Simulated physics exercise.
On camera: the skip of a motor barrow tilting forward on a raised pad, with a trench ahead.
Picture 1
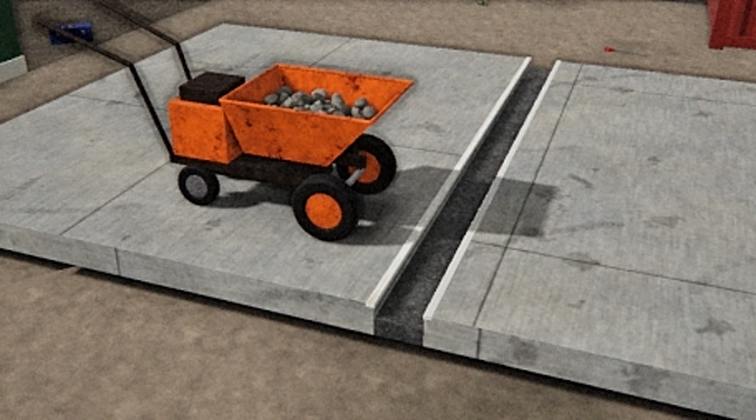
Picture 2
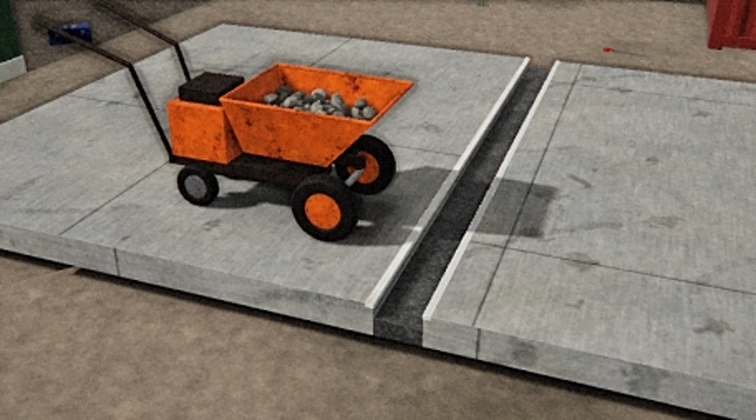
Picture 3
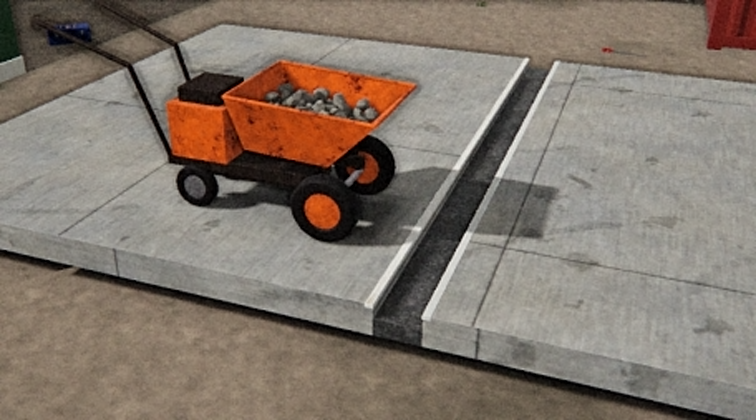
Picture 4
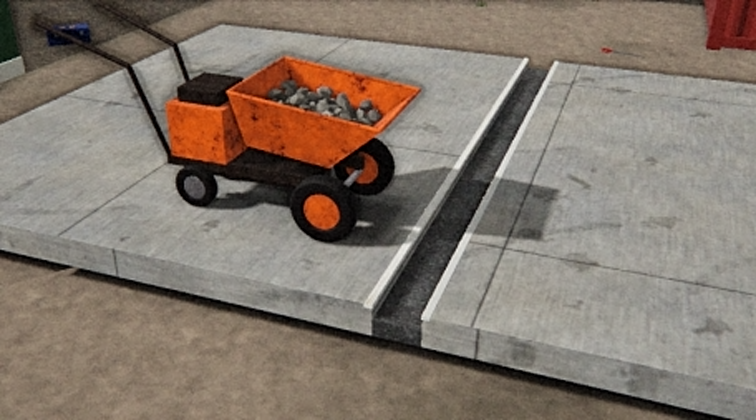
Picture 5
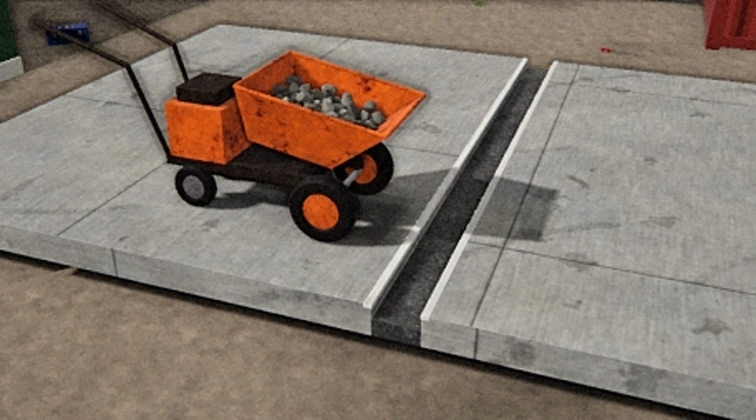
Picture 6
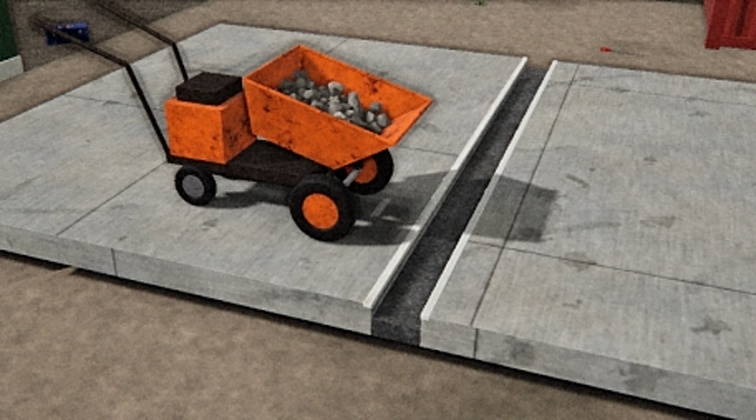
On a raised concrete pad, the orange skip of a motor barrow loaded with broken stones tilting gradually forward beside a narrow trench.
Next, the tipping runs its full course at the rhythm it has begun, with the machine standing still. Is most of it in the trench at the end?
The trench takes only the smaller part.
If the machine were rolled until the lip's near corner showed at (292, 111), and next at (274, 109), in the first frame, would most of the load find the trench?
The first try: Under half. The second: Not half.
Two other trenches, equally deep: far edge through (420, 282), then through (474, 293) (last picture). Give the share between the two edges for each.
The first gives 0 %, the second 70 %.
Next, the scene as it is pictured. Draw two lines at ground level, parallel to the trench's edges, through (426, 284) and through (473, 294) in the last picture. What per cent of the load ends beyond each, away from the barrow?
About 50 and 20 per cent.
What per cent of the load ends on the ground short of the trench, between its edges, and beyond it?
About: Short 0, between 25, beyond 35 per cent.
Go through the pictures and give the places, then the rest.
Lip of the skip (371, 123), level; top of the load (316, 107), broken stones; first edge of the trench (389, 275); far edge (443, 286), the trench under half as wide as the skip, and shallow for its width, in the first picture.
Lip of the skip (372, 124), level; top of the load (299, 110), in the second picture.
Lip of the skip (375, 127), tipped barely; top of the load (301, 109), in the third picture.
Lip of the skip (380, 131), tipped a little; top of the load (304, 108), in the fourth picture.
Lip of the skip (386, 137), tipped a little; top of the load (298, 109), in the fifth picture.
Lip of the skip (394, 144), tipped clearly; top of the load (294, 104); first edge of the trench (386, 275); far edge (440, 286), in the sixth picture.
Just after the last frame, skip tipped steeply; every one in the skip.
A moment on, skip tipped right over; almost all in the skip; just a few in or heaped over the trench; just a few beyond it.
Further on, skip tipped right over; roughly a third in the skip; roughly a quarter in or heaped over the trench; roughly a third beyond it.
When it is over, skip tipped right over; roughly a third in the skip; roughly a quarter in or heaped over the trench; roughly a third beyond it.
